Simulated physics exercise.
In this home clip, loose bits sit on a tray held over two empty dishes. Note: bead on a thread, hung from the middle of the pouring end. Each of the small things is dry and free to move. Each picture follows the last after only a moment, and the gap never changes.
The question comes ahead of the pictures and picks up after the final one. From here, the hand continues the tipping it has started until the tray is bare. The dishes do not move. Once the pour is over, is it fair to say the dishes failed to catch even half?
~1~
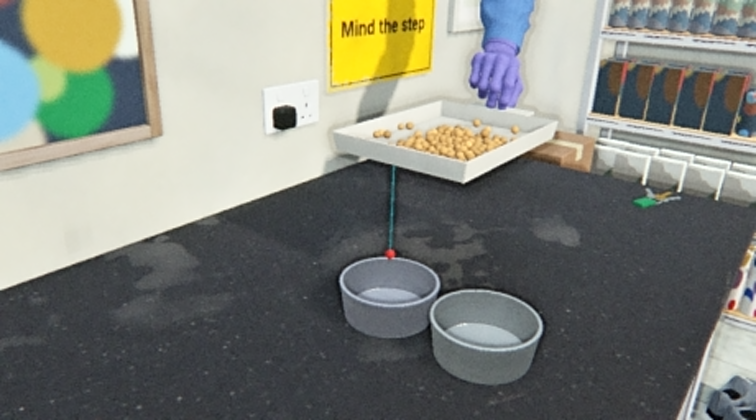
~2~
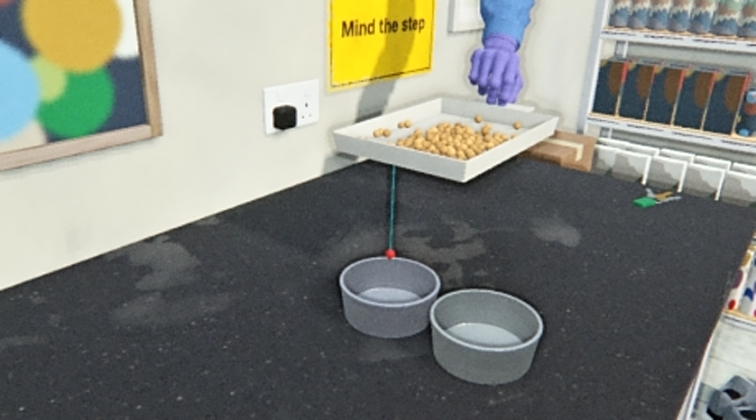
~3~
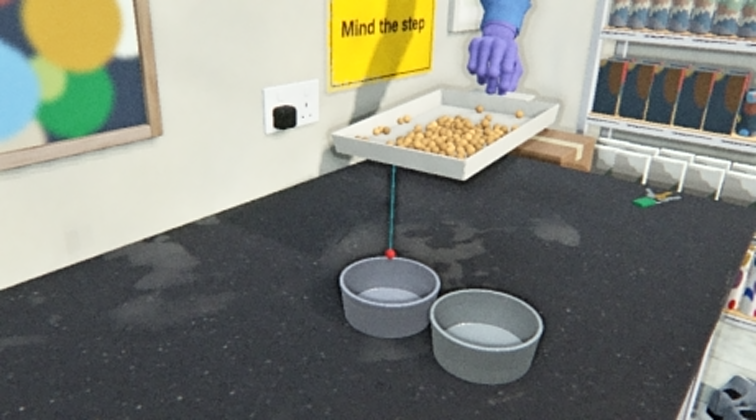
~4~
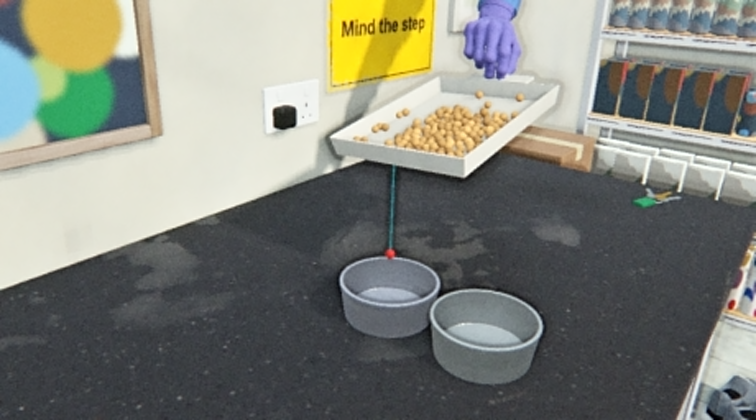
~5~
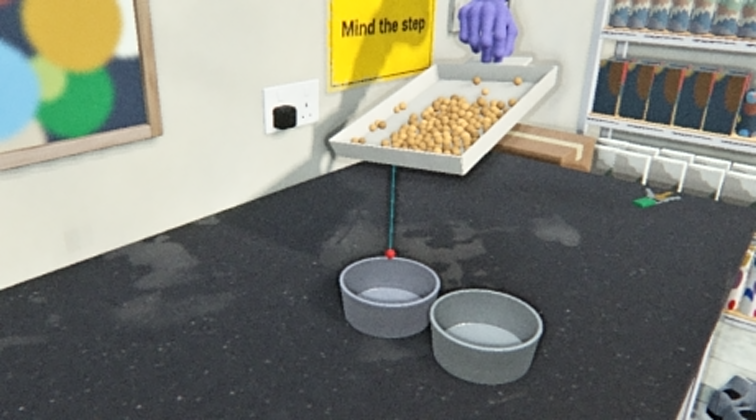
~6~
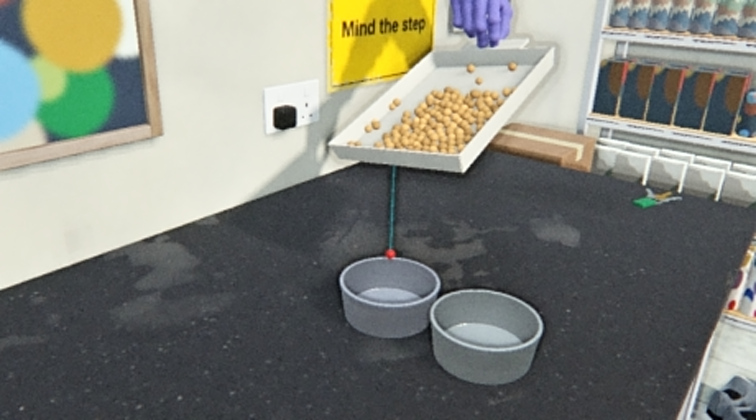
Result: Mostly missed.
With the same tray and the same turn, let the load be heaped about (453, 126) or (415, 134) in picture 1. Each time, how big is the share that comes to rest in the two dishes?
First 0 %, then 10 %.
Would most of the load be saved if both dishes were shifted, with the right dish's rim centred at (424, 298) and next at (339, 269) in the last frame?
Catch, run one: Past the halfway mark; run two: Past the halfway mark.
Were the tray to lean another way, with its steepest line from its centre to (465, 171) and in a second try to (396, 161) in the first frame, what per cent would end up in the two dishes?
60 per cent, then 30 per cent.
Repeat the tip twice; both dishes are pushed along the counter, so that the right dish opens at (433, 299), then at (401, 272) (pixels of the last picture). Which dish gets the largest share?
The left-hand one the first time, the left-hand one the second.
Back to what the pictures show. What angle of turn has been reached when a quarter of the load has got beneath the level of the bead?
Approx. reading: About 105°.
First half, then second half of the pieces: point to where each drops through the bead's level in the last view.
I'd put it at roughly (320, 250), and after that at roughly (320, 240).
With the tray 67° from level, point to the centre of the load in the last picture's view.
Centre estimate: (388, 129).
Shortly afterwards, tray tipped steeply; all but a few on the tray; only a few in the air.
Next, tray tipped past a quarter turn; near a quarter on the tray; only a few in the left dish; near a third outside both; near a third in the air.
Some moments later, tray tipped past a quarter turn; a little in the left dish; all but a few outside both.
In the end, tray tipped past a quarter turn; none at all in the right dish; a little in the left dish; all but a few outside both.
